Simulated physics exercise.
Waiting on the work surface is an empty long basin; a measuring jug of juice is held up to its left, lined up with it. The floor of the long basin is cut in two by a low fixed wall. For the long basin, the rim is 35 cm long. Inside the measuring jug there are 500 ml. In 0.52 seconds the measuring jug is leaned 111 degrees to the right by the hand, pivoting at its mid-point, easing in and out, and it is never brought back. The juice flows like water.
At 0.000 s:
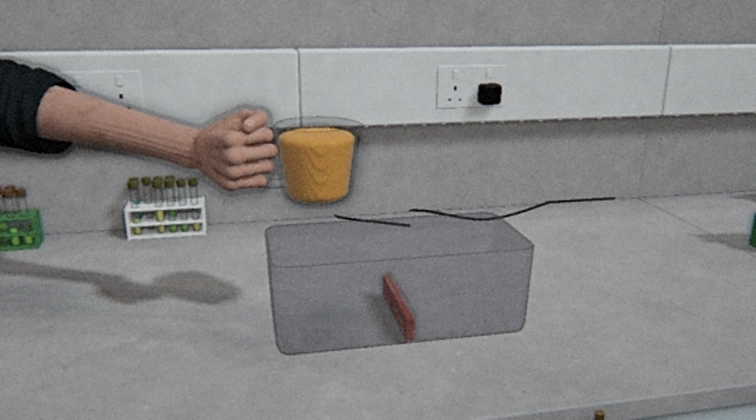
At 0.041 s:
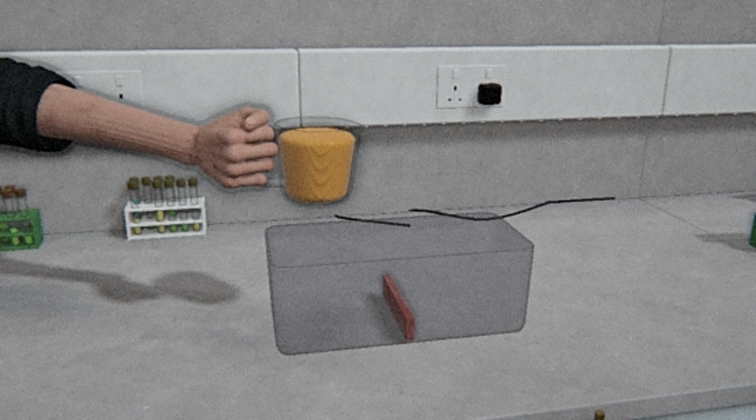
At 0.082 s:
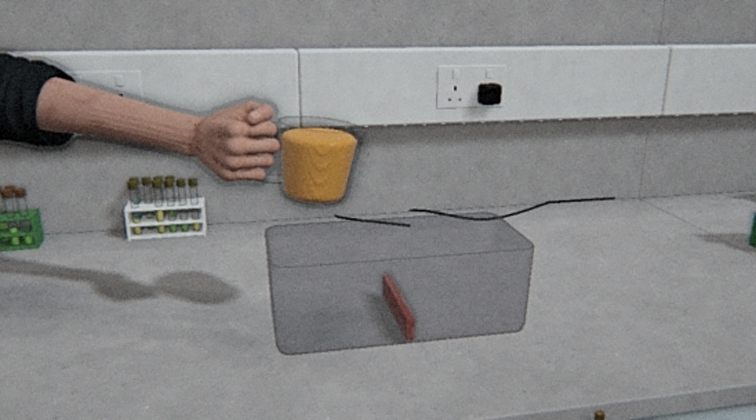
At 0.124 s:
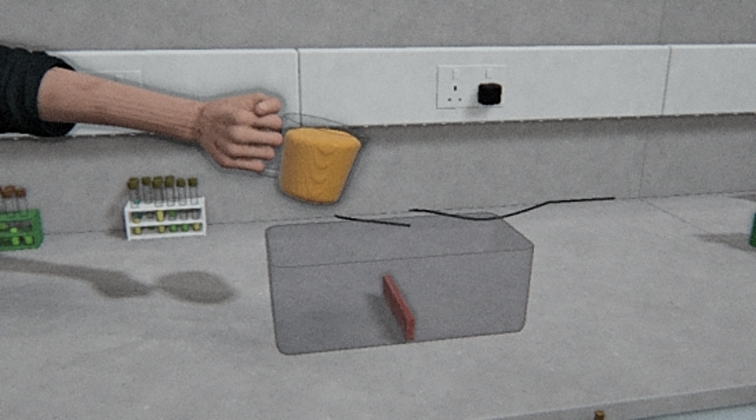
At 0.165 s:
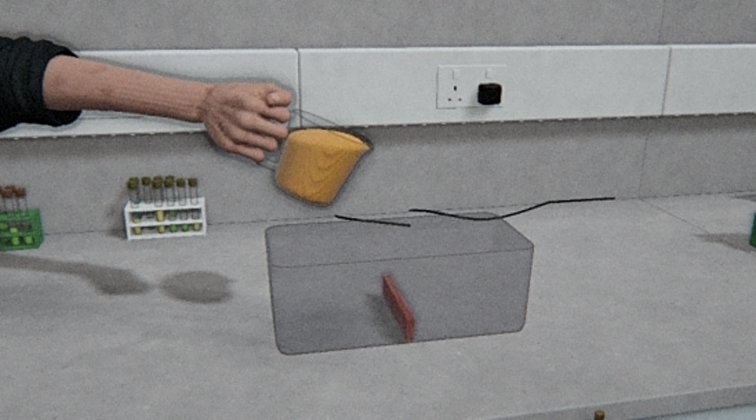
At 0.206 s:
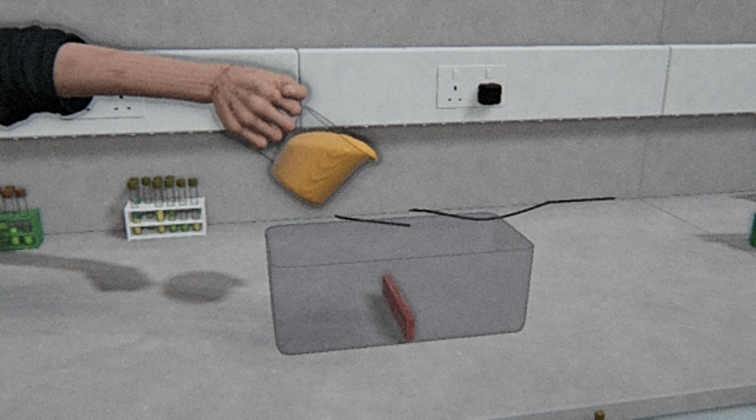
The video shows a hand holding a clear jug of orange liquid above and left of an empty long basin on a grey worktop, slowly at first, then more steeply tilting it rightward as the liquid shifts toward the rim.
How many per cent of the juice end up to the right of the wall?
About 46 per cent.
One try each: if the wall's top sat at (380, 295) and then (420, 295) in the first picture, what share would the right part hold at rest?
85 per cent first, 20 per cent second.
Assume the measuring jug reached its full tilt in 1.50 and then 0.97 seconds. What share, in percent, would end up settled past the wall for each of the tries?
Around 75 per cent first, around 70 per cent next.
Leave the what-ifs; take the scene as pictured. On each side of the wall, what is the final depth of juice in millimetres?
Left 10 mm, right 10 mm.
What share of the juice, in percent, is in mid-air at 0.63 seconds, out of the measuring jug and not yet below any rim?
About 5 percent.
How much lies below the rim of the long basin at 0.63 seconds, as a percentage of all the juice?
Value: Approx. 92 %.
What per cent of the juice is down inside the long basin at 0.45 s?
Roughly 40 percent of it.
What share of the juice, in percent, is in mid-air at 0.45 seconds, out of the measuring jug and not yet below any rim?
Some 26 per cent, I reckon.
By 0.45 s the tilt is 106° and 34 per cent is still to pour, 13 is left of the wall and 28 right of it.
By 0.63 s the tilt is 111° and 3 per cent is still to pour, 47 is left of the wall and 45 right of it.
By 0.82 s the tilt is 111° and 0 per cent is still to pour, 53 is left of the wall and 46 right of it.
By 1.02 s the tilt is 111° and 0 per cent is still to pour, 53 is left of the wall and 46 right of it.
At rest 52 per cent lies left of the wall, 46 right of it and 1 outside.
